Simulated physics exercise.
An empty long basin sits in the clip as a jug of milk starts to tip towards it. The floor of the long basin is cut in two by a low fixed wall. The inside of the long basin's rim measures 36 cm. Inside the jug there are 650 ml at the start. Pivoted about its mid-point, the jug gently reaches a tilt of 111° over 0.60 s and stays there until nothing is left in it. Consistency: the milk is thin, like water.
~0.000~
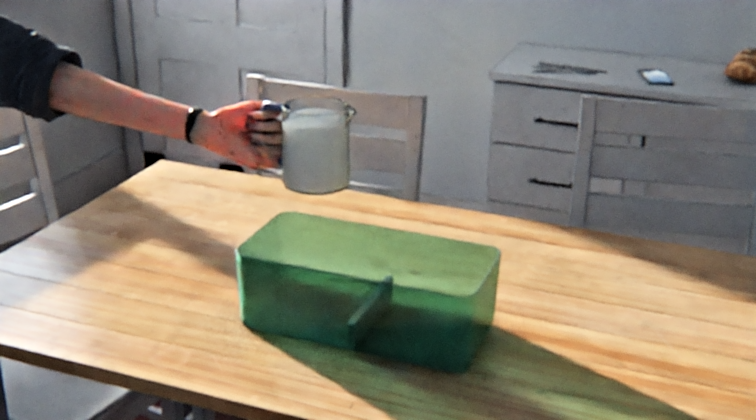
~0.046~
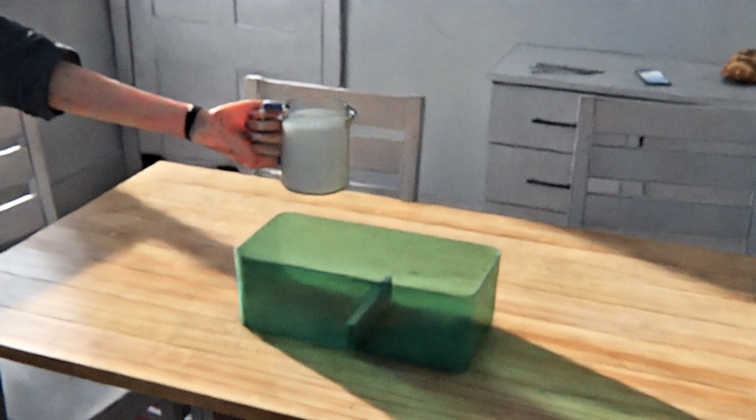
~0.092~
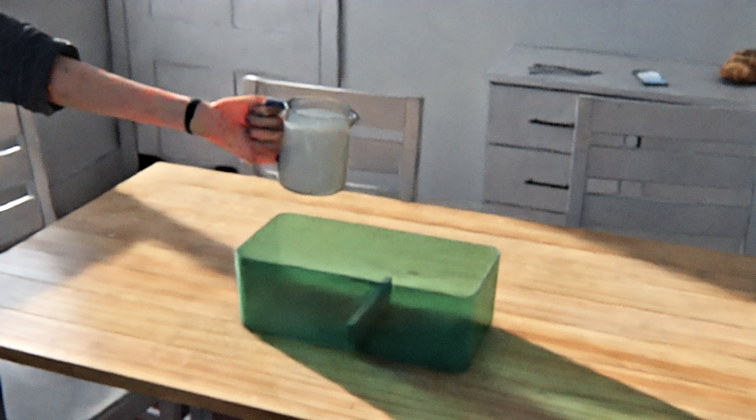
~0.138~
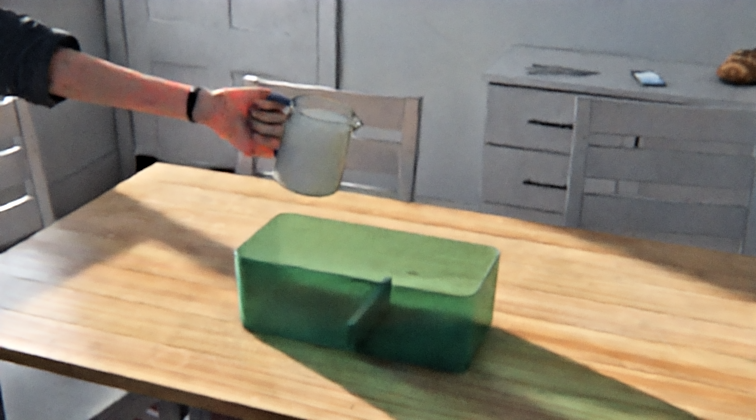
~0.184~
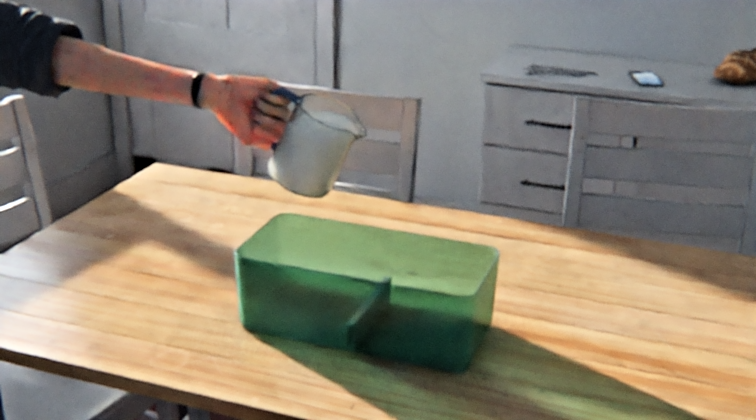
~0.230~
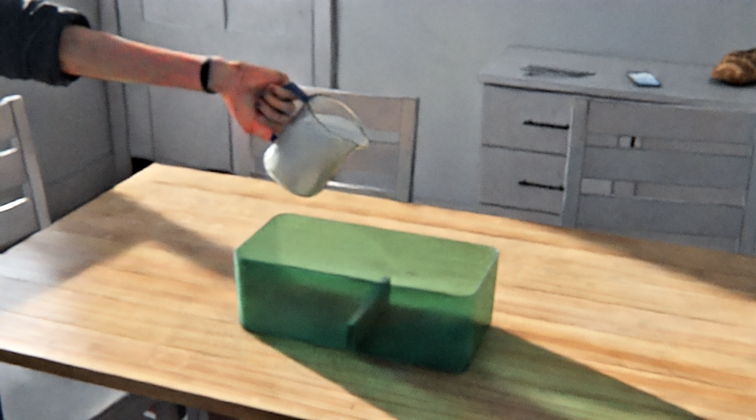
Hand holding a glass jug of milk tilting it steadily to the right above a divided green basin on a wooden table.
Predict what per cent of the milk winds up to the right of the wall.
Roughly 92 per cent is past the wall.
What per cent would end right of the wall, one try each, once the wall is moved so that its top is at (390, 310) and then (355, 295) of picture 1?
Try 1: 75 %; try 2: 90 %.
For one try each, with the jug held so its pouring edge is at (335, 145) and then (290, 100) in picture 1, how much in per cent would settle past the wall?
In order, 45 and 10 per cent.
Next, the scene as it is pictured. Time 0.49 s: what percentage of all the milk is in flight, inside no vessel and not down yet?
Near 28 per cent of it all.
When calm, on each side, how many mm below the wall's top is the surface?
About 40 mm on the left, about 20 mm on the right.
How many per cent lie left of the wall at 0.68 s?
Around 1 in a hundred.
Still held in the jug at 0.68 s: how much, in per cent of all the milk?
Around 14 in a hundred.
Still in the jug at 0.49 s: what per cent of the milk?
At that time about 58 in a hundred parts are still held.
Then, 0.49 s in, the tilt is 102° and 58 per cent is still to pour, 0 is left of the wall and 15 right of it.
Then, 0.68 s in, the tilt is 111° and 14 per cent is still to pour, 1 is left of the wall and 67 right of it.
Then, 0.88 s in, the tilt is 111° and 2 per cent is still to pour, 4 is left of the wall and 88 right of it.
Then, 1.10 s in, the tilt is 111° and 0 per cent is still to pour, 6 is left of the wall and 92 right of it.
Finally, 6 per cent lies left of the wall, 92 right of it and 2 outside.
